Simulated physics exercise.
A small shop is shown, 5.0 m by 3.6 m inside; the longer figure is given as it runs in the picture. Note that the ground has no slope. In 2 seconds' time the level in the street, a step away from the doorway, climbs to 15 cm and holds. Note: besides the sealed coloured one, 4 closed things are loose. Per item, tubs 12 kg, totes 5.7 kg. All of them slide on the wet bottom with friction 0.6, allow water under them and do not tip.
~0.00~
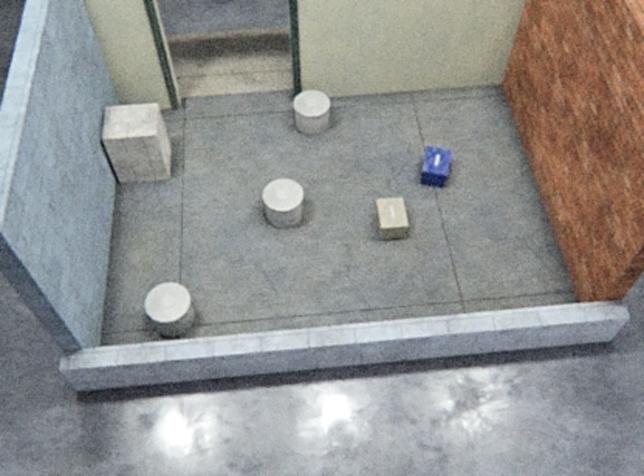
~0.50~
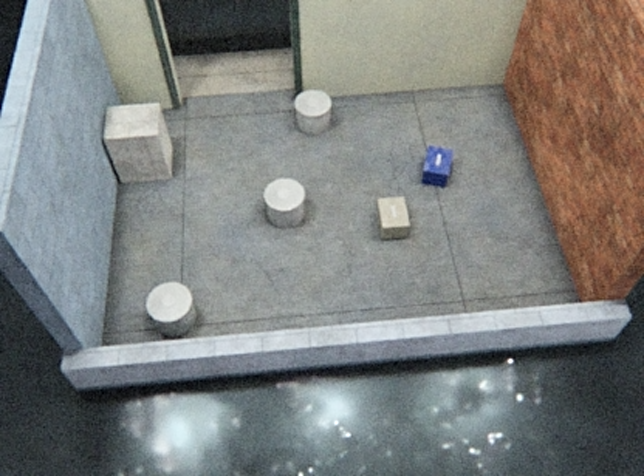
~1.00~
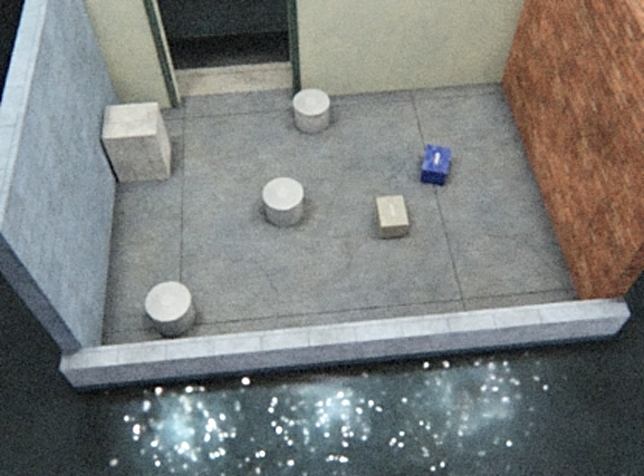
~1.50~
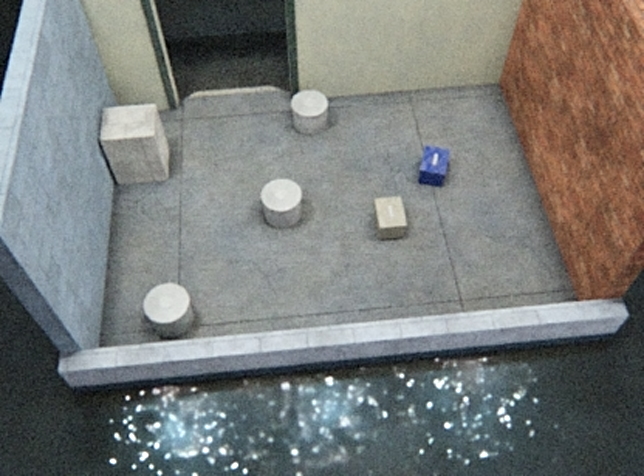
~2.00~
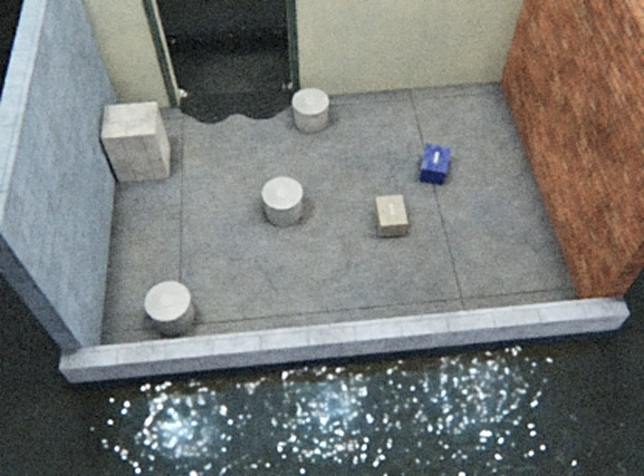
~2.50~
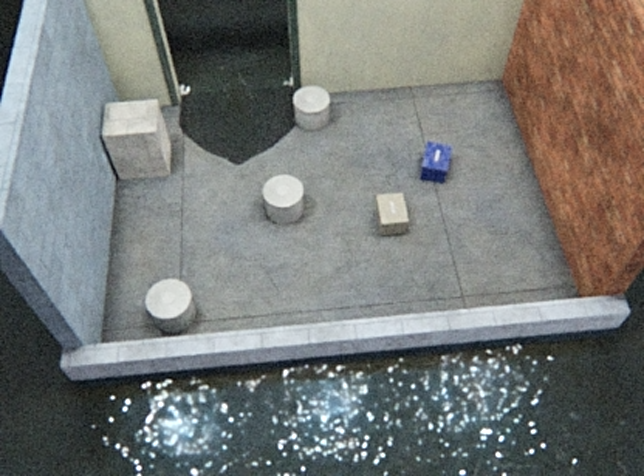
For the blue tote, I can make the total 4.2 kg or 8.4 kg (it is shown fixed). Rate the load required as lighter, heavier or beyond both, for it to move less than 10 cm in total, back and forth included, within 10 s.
Lighter.
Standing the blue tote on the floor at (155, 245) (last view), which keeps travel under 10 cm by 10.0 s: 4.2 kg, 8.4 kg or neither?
Note: None OK.
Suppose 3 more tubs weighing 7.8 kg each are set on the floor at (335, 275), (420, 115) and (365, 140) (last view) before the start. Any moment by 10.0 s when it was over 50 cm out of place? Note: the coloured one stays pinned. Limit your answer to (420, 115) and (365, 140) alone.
First stays inside, then stays inside.
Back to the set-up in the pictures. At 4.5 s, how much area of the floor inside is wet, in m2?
Wet area: Approx. 8.5 m2.
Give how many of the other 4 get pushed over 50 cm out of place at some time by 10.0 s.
That comes to 1.
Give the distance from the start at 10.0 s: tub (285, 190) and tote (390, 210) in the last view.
In turn: 10 cm, 30 cm.
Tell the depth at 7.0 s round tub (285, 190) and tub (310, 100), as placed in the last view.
I'd estimate 4 cm for the first and 3 cm for the second.
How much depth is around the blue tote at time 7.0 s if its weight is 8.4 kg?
Depth: Approx. 2 cm.
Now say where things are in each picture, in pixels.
The first picture shows the blue tote at (437, 161), on the bottom; water covers 0.0 m2; 0 of 5 have shifted.
The second picture shows the blue tote at (439, 160), on the bottom; water covers 0.0 m2; 0 of 5 have shifted.
The third picture shows the blue tote at (437, 159), on the bottom; water covers 0.0 m2; 0 of 5 have shifted.
The fourth picture shows the blue tote at (435, 160), on the bottom; 0.0 m2 under water; 0 of 5 have shifted.
The fifth picture shows the blue tote at (436, 158), on the bottom; 0.3 m2 under water; 0 of 5 have shifted.
The sixth picture shows the blue tote at (437, 156) rests on the ground; water covers 1.2 m2; 0 of 5 have shifted.
After 3.5 s the blue tote would be 0 cm from its start with 4.2 kg and 0 cm from its start with 8.4 kg; 0 cm of water round it then.
After 4.5 s the blue tote would be 0 cm from its start with 4.2 kg and 0 cm from its start with 8.4 kg; 0 cm of water round it then.
After 7.0 s the blue tote would be 0 cm from its start with 4.2 kg and 0 cm from its start with 8.4 kg; 2 cm of water round it then.
After 10.0 s the blue tote would be 0 cm from its start with 4.2 kg and 0 cm from its start with 8.4 kg; 2 cm of water round it then.
